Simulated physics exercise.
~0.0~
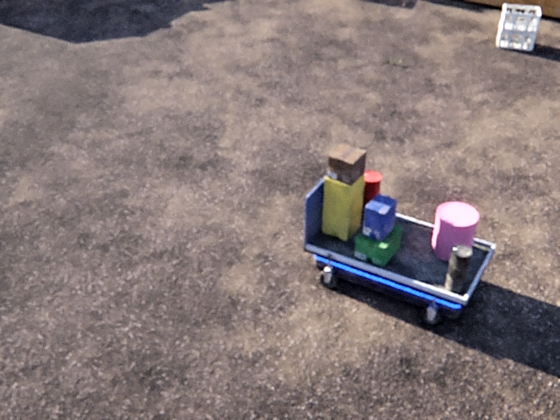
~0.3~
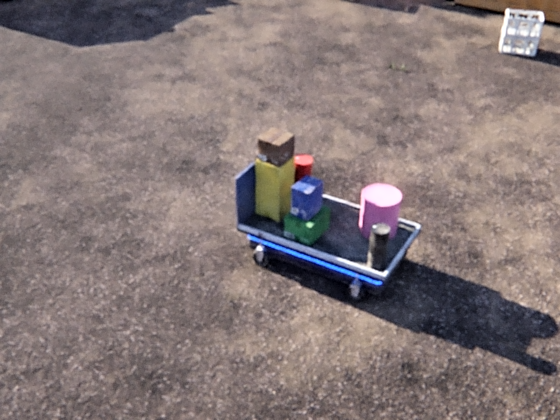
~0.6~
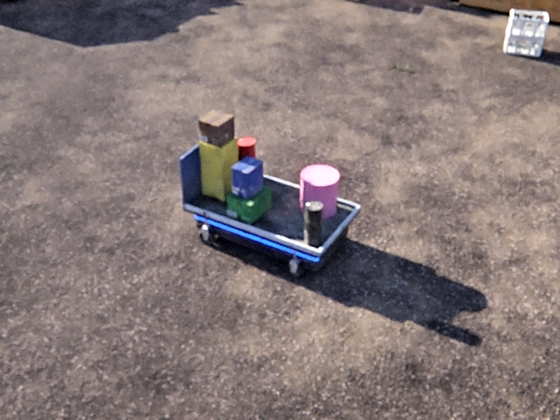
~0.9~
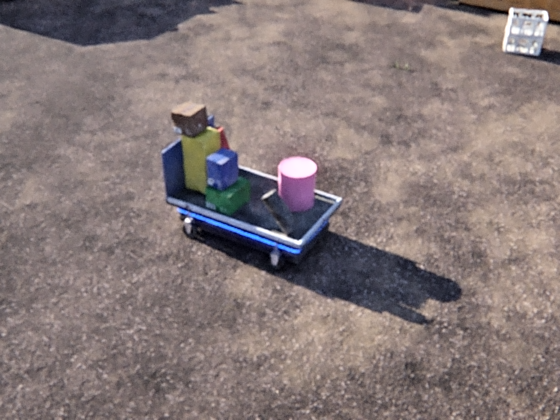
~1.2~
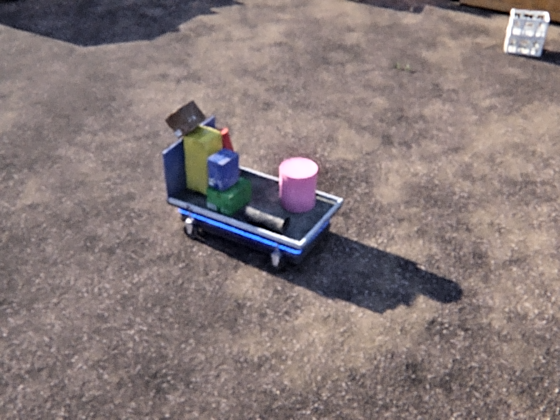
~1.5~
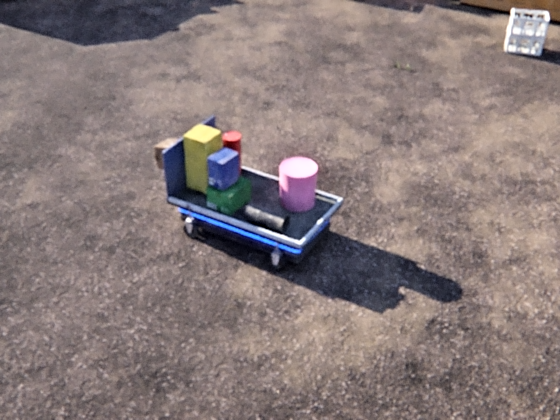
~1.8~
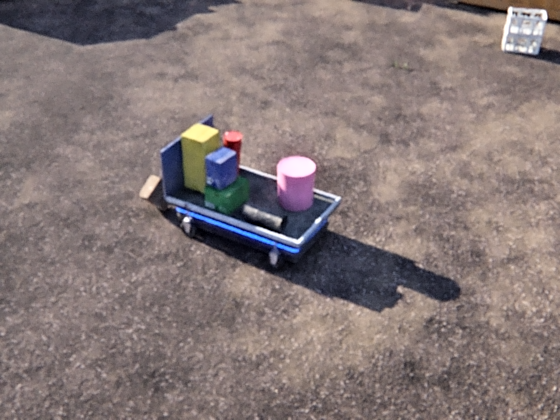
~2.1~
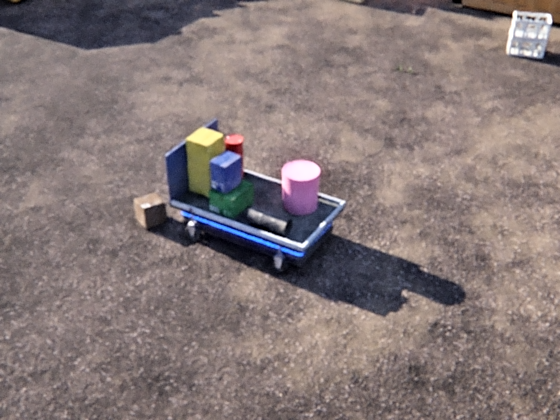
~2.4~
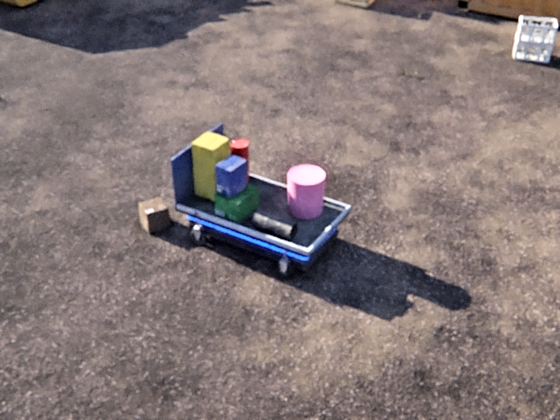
A loaded cart rolls left and stops, toppling a black canister and dropping a brown box.
